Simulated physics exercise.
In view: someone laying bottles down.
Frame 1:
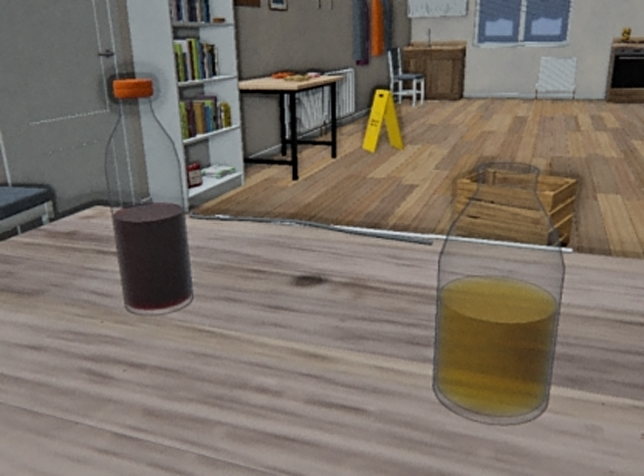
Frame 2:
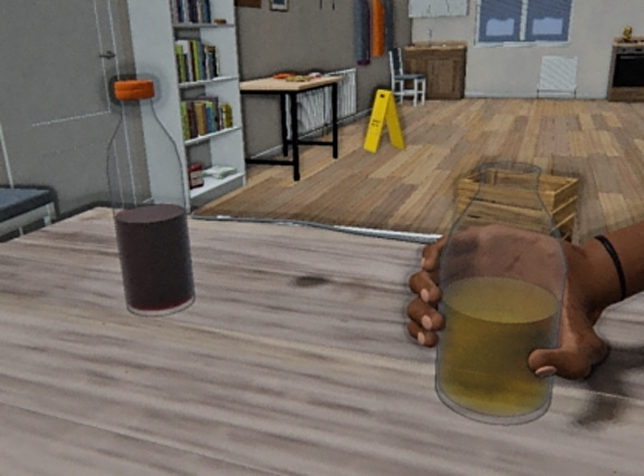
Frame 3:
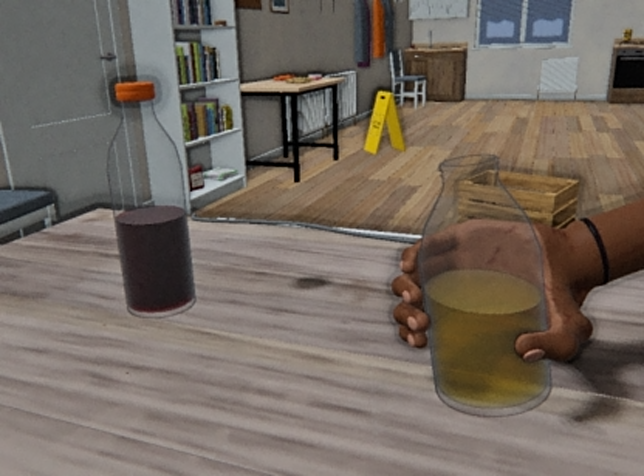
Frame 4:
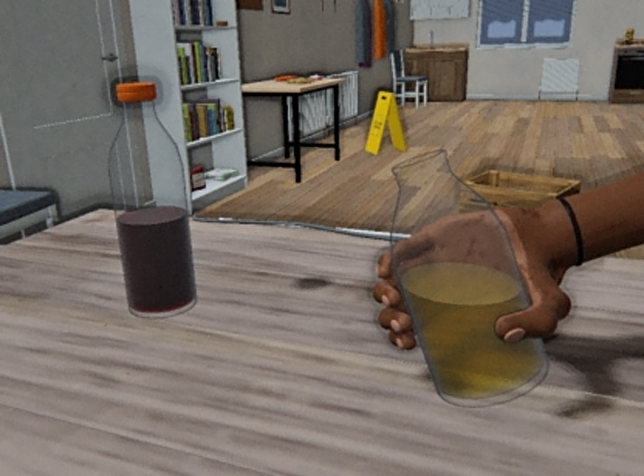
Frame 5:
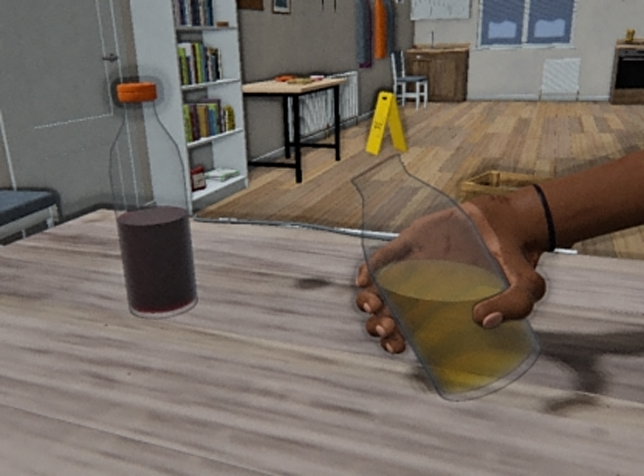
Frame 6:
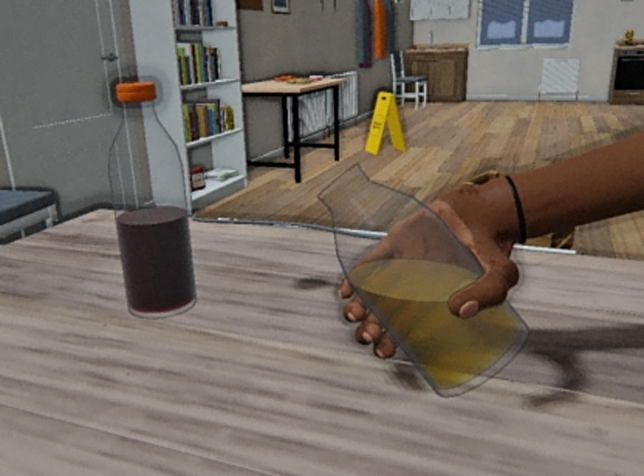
The clip shows a capped bottle of dark liquid and an open bottle of yellow liquid upright on a wooden table; a hand enters from the right, grips the open bottle, and tilts it progressively to the left.
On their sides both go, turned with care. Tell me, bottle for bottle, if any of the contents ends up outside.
Left - contents stay inside, right - contents end up outside.
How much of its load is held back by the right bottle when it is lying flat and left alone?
By my reckoning, something like 50 per cent.
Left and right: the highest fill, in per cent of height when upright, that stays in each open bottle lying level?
Around 24 percent for the first, 20 percent for the second.
Next, the right bottle is nearly down; right bottle, dry at the neck.
After that, the right bottle lies flat; right bottle, some has come out.
Finally, both lie flat; right bottle, some has come out; left bottle, dry at the neck.
